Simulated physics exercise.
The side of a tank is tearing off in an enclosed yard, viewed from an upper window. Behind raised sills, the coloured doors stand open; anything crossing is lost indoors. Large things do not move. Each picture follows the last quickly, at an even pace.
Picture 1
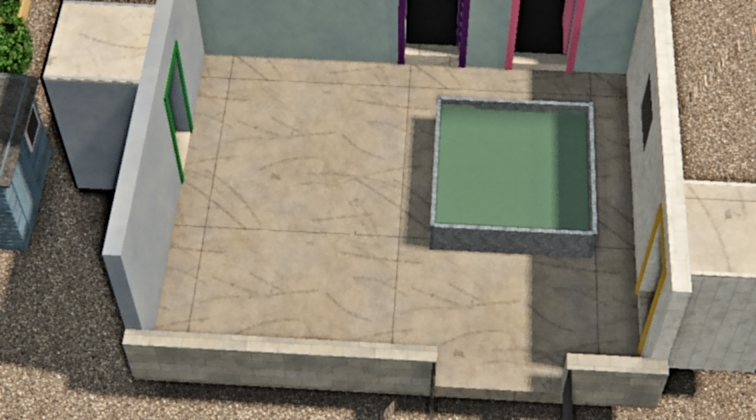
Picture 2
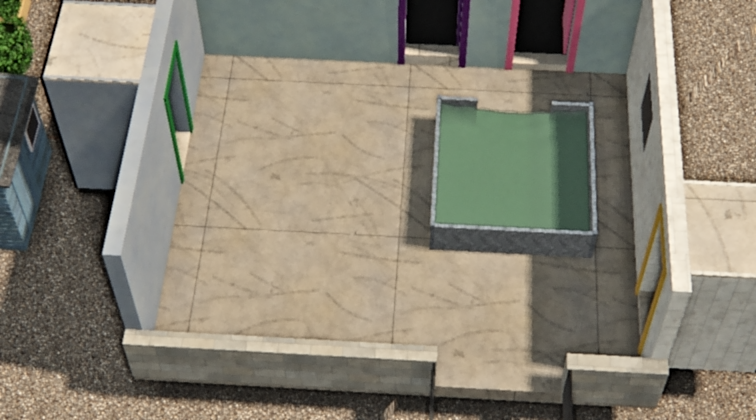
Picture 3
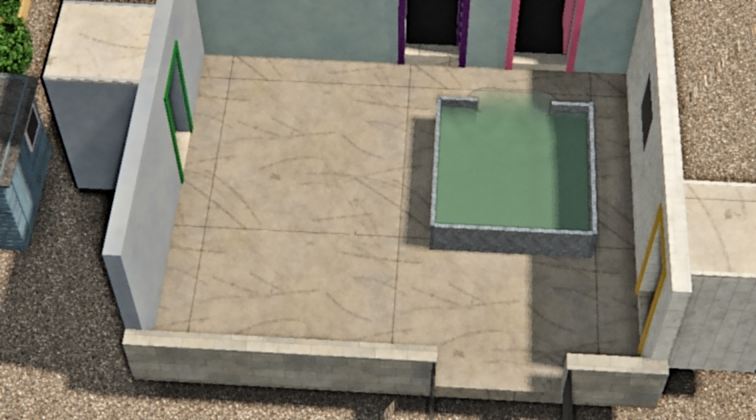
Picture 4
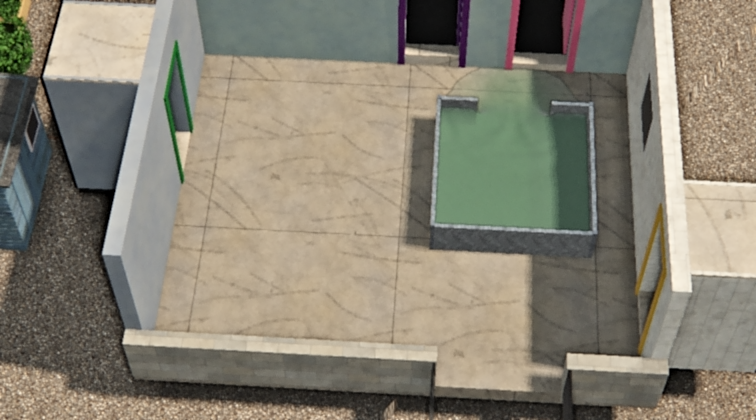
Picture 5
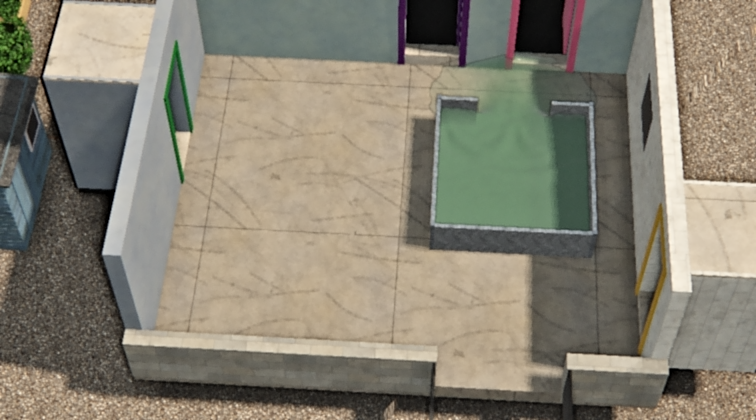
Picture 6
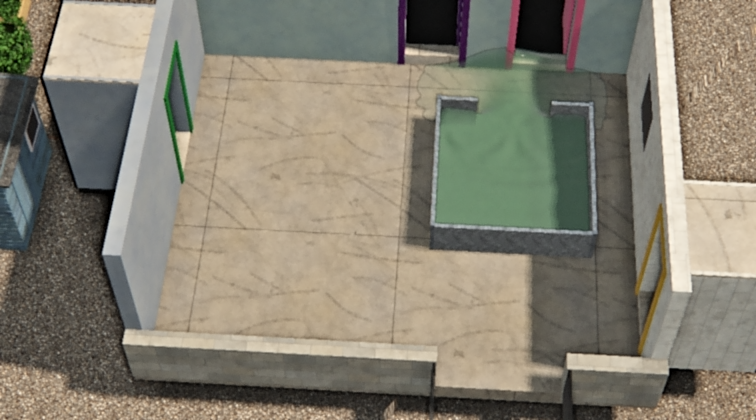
A walled tank opens at its far side and green water spreads toward the pink doorway.
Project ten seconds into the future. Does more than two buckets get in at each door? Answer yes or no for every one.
Yellow door: No, green door: Yes, purple door: No, pink door: Yes.
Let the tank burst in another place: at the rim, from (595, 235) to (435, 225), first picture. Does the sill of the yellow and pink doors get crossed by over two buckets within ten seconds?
Yellow door: Over the line; pink door: Under the line.
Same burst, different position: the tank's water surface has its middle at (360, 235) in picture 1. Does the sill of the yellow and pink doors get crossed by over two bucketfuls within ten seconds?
Yellow falls short, pink falls short.
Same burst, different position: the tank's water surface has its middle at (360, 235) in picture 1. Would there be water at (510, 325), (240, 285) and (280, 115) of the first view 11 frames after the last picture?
In that order: Not reached, not reached, reached by the flood.
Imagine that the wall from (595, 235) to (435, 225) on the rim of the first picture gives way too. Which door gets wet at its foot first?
Answer: The one in yellow.
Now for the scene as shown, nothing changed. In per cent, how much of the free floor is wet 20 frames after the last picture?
50 %.
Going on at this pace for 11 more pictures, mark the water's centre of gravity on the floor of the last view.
Roughly (507, 154) in the last picture.
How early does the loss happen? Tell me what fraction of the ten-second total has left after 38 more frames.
My figure: 75 percent.
A moment on, water covers 10 % of the floor; the yellow door not reached, the green door not reached, the purple door wet at the sill, nothing in, the pink door over two buckets in.
Next, water covers 25 % of the floor; the yellow door not reached, the green door not reached, the purple door wet at the sill, nothing in, the pink door far over two buckets in.
Then, water covers 50 % of the floor; the yellow door wet at the sill, nothing in, the green door under two buckets in, the purple door wet at the sill, nothing in, the pink door far over two buckets in.
Later, water covers 70 % of the floor; the yellow door wet at the sill, nothing in, the green door over two buckets in, the purple door wet at the sill, nothing in, the pink door far over two buckets in.
In the end, water covers 95 % of the floor; the yellow door wet at the sill, nothing in, the green door over two buckets in, the purple door wet at the sill, nothing in, the pink door far over two buckets in.
